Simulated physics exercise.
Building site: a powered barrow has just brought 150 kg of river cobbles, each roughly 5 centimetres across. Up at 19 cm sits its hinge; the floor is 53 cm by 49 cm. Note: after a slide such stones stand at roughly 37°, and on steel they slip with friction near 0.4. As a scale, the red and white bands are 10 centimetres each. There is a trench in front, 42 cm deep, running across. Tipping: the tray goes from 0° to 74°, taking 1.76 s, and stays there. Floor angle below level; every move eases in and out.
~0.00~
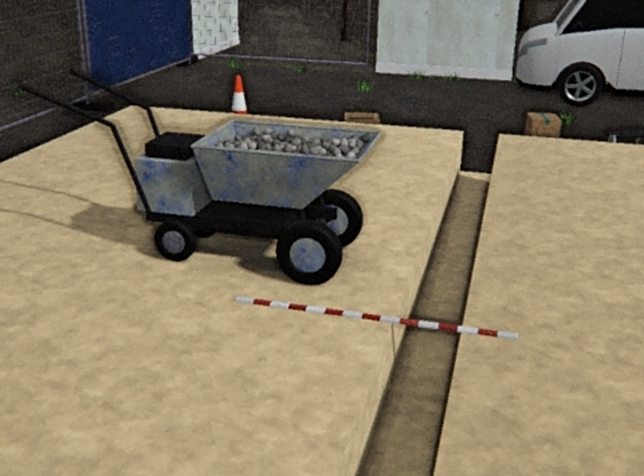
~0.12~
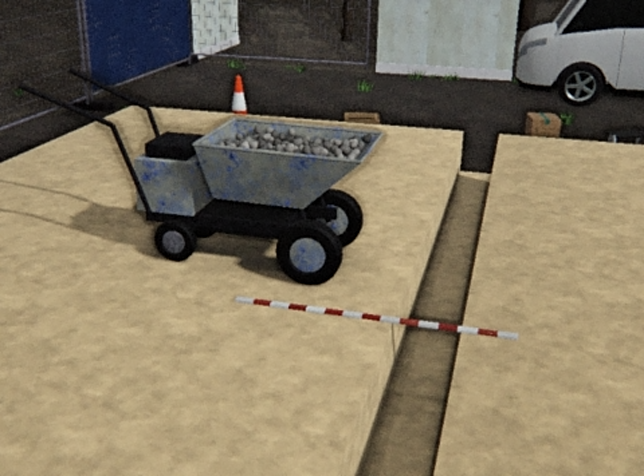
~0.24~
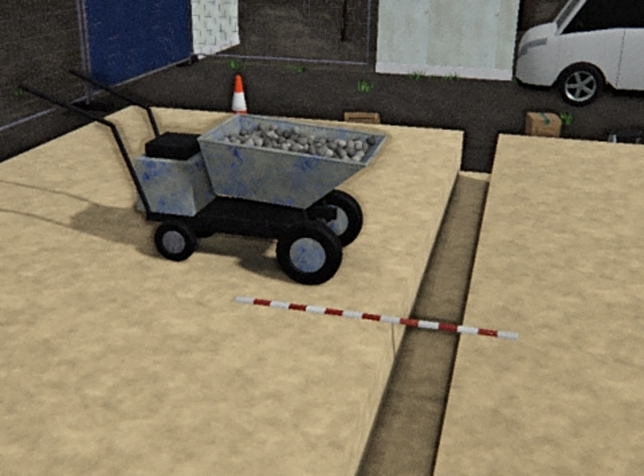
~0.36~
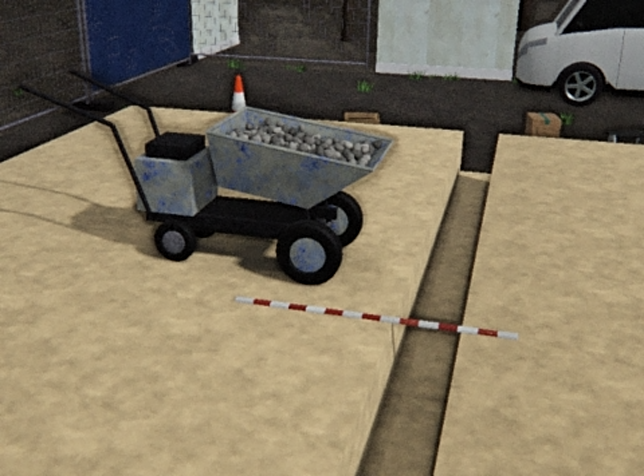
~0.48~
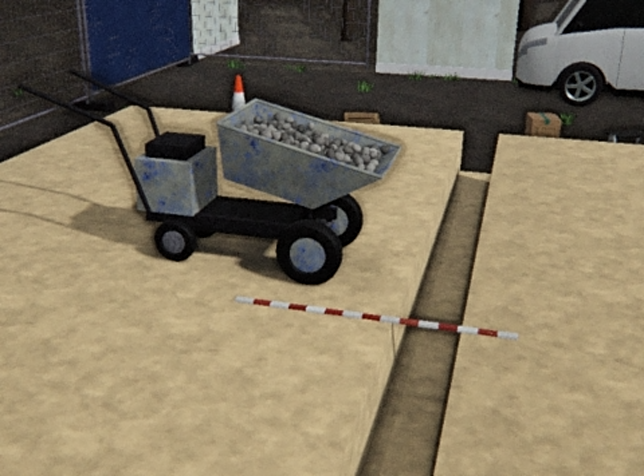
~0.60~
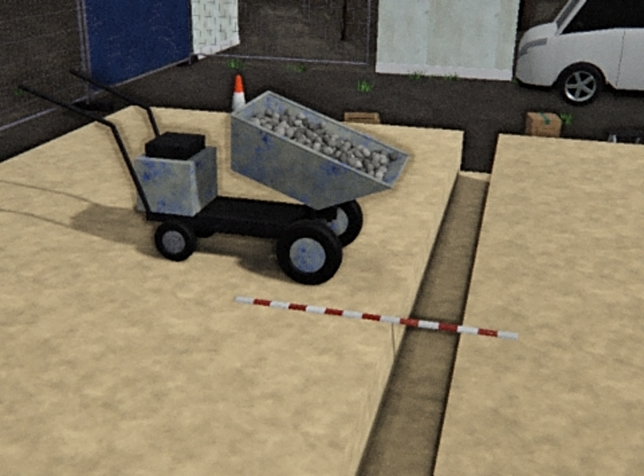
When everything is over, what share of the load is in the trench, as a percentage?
Close to 86 in a hundred.
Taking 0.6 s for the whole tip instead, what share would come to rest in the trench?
That would give about 70 percent.
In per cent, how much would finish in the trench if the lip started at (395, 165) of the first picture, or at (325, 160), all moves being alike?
The first gives about 20 percent and the second about 100 percent.
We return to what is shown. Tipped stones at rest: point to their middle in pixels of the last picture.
The tipped stones centre close to (444, 327).
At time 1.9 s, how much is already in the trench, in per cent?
Roughly 60 percent of the load.
After 1.3 s the floor is at 62°; 98 % in the tray, 2 % in the trench; the foremost stones are at (450, 296).
After 1.9 s the floor is at 74°; 28 % in the tray, 59 % in the trench, 12 % past the trench; the foremost stones are at (542, 290).
After 2.2 s the floor is at 74°; 5 % in the tray, 81 % in the trench, 14 % past the trench; the foremost stones are at (595, 293).
After 4.2 s the floor is at 74°; 0 % in the tray, 86 % in the trench, 14 % past the trench; the foremost stones are at (616, 295).
